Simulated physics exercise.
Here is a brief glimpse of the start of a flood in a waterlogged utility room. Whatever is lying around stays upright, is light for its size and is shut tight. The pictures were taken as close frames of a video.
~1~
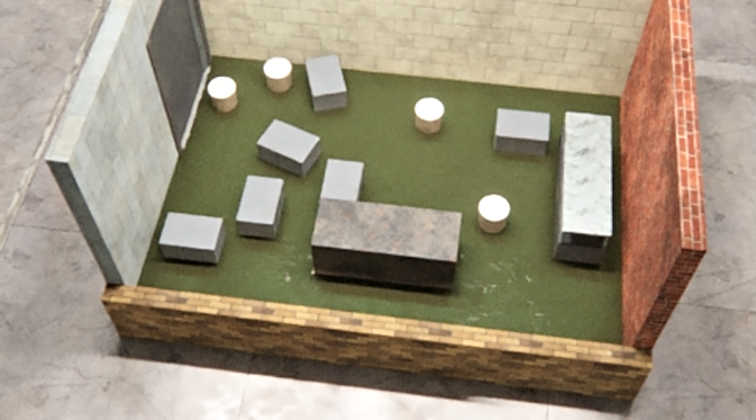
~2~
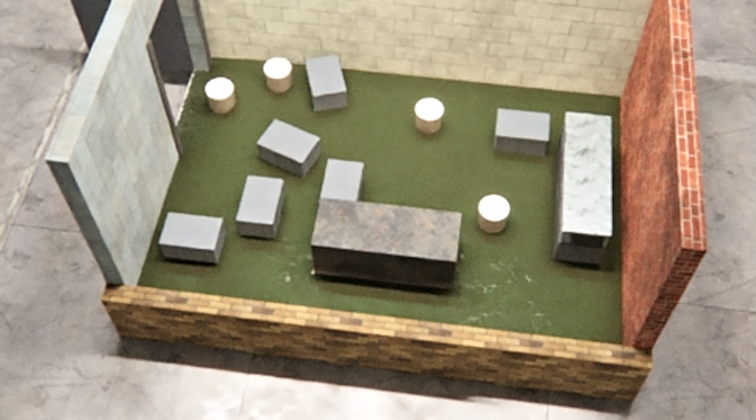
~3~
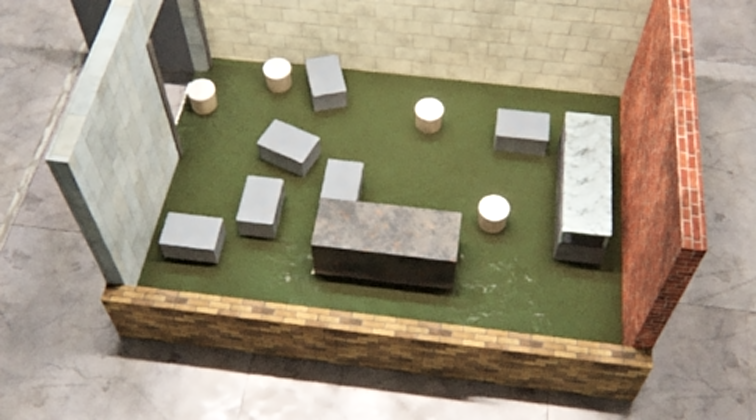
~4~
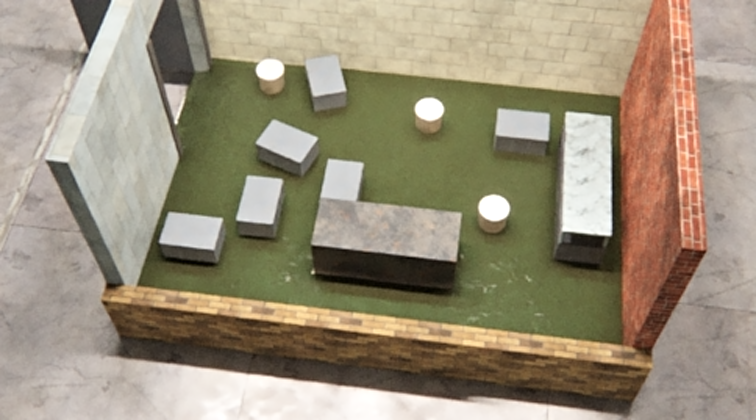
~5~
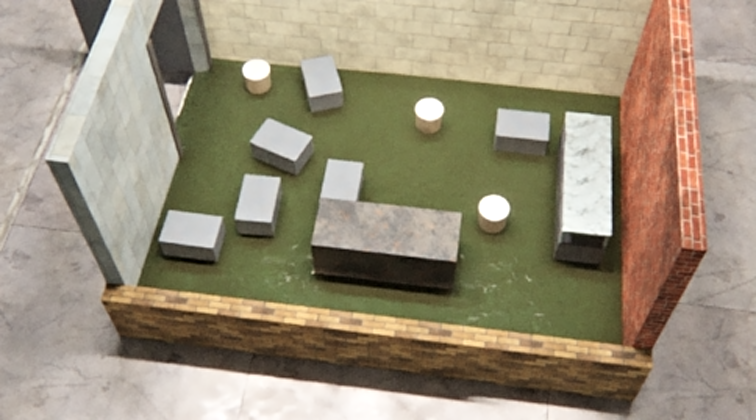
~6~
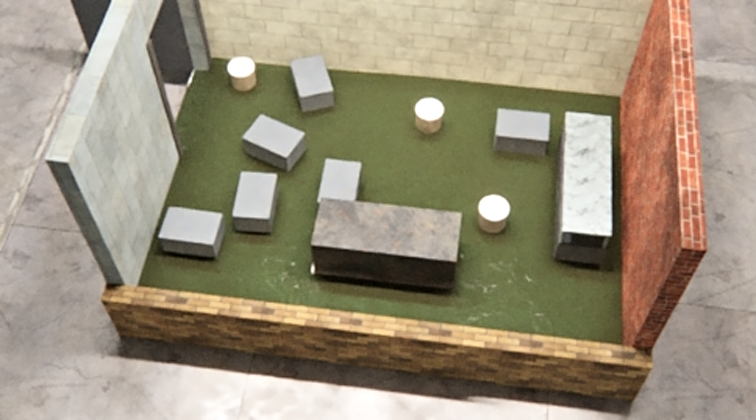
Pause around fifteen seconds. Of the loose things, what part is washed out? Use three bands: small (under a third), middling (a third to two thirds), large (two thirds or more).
Large.
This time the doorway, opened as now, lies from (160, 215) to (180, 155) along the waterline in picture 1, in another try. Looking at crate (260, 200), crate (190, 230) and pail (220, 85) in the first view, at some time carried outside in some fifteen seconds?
Result by object, in the order asked: Flushed / flushed / flushed.
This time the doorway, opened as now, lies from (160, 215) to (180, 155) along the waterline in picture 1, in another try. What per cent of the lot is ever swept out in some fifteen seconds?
That would be around 50 %.
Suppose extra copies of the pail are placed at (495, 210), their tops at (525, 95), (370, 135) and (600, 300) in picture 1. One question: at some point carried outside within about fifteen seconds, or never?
Remains, exits, remains.
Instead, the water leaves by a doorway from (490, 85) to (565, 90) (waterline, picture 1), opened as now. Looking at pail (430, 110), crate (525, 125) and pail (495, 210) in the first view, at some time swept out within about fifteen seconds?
Ordered result: Exited / exited / exited.
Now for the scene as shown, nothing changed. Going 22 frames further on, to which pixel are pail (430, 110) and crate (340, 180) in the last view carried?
Approximately (263, 77) for the first and (206, 76) for the second.
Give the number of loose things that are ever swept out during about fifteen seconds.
I count 8 of them.
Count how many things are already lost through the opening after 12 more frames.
I reckon 5.
A moment on, 1 of 10 are out; 9 afloat.
Next, 5 of 10 are out; 5 afloat.
Later, 6 of 10 are out; 4 afloat.
In the end, 8 of 10 are out; 2 afloat.
